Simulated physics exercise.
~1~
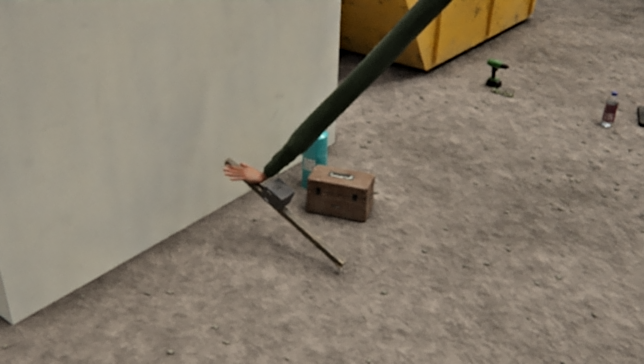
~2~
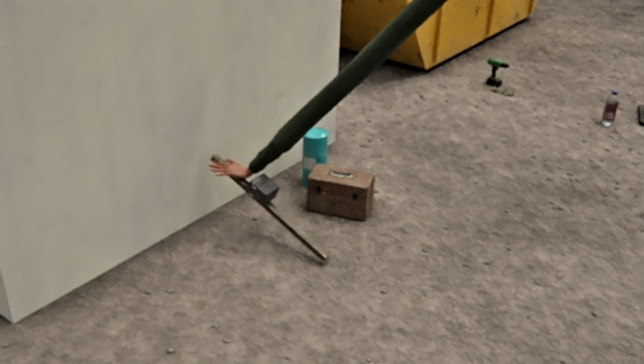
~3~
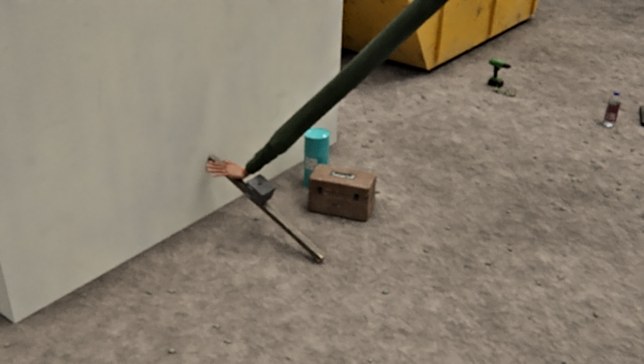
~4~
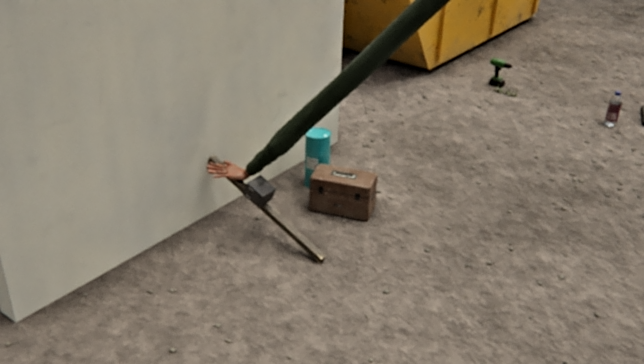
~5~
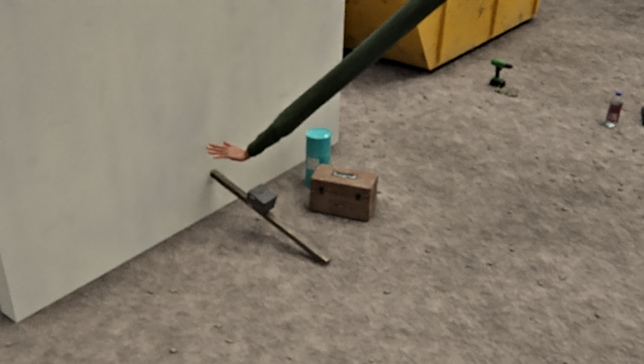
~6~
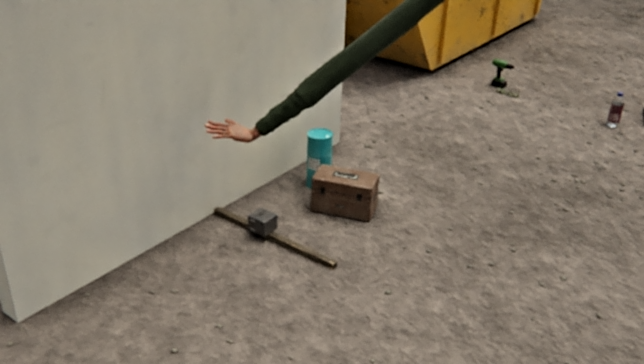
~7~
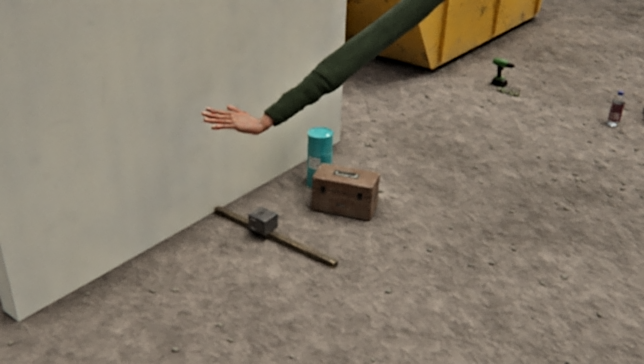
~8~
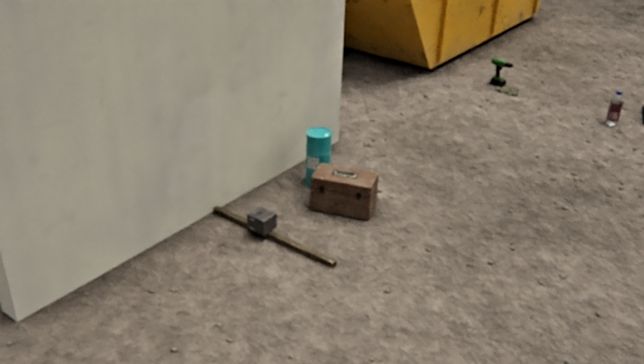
A hand at the end of a dark green sleeve moved a long pole with a block on it leftward against a bare wall and let go, and the pole slid down to lie on the floor as the arm withdrew.
